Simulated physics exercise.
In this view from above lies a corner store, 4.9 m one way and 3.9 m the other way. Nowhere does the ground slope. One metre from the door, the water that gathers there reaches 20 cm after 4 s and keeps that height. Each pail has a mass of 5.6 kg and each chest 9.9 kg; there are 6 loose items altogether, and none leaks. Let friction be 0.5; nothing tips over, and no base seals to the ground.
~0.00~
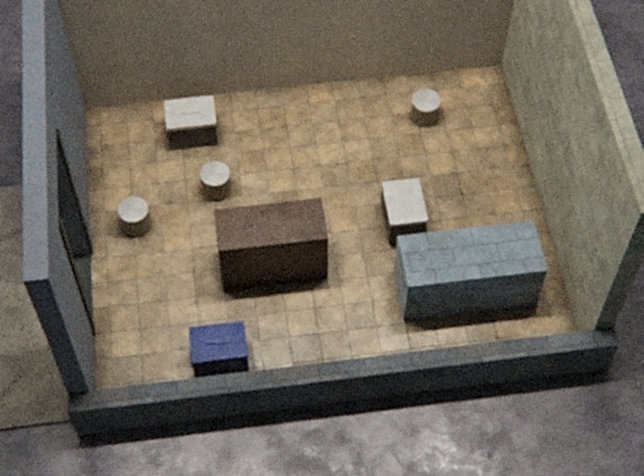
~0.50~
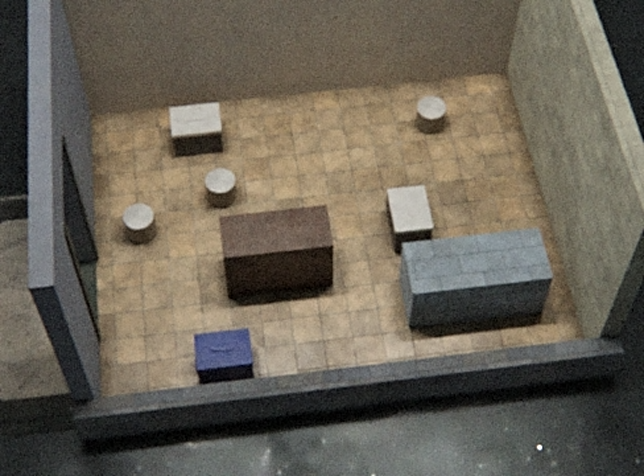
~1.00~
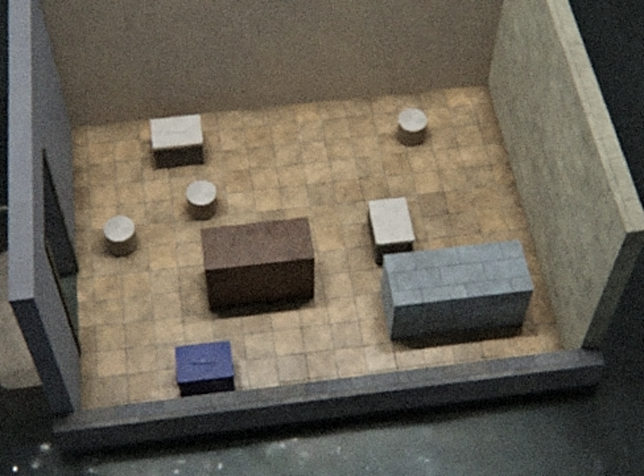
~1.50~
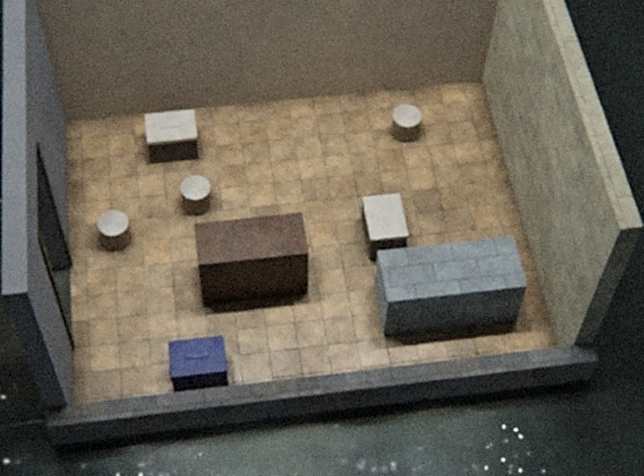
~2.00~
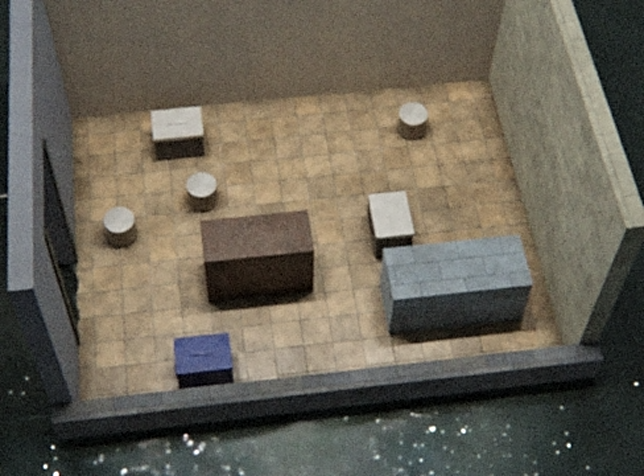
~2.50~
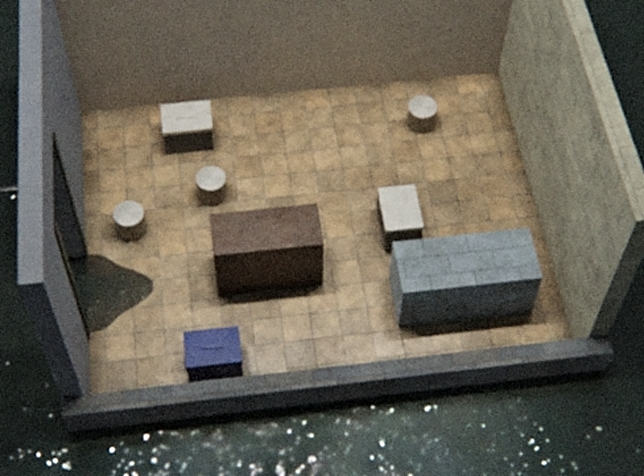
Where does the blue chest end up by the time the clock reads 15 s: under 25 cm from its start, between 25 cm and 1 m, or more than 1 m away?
It ends up more than 1 m away.
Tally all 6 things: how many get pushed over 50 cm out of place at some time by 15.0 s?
4 in all.
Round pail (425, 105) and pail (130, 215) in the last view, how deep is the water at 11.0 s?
About 7 and 4 cm.
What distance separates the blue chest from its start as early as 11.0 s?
Close to 200 cm.
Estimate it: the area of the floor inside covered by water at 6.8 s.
Wet area: Approx. 14 m2.
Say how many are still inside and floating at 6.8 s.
I'd say 1 of them.
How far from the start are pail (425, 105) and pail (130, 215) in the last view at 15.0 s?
One is off by 120 cm, the other by 0 cm, in the order asked.
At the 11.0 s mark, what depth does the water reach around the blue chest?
Near 7 cm deep.
After 3.5 s the blue chest is near (212, 346), 0.0 m from its start, aground; 0 afloat.
After 6.8 s the blue chest is near (242, 360), 0.3 m from its start, afloat; 1 afloat.
After 11.0 s the blue chest is near (392, 333), 1.8 m from its start, aground; 1 afloat.
After 15.0 s the blue chest is near (393, 331), 1.8 m from its start, afloat; 4 afloat.
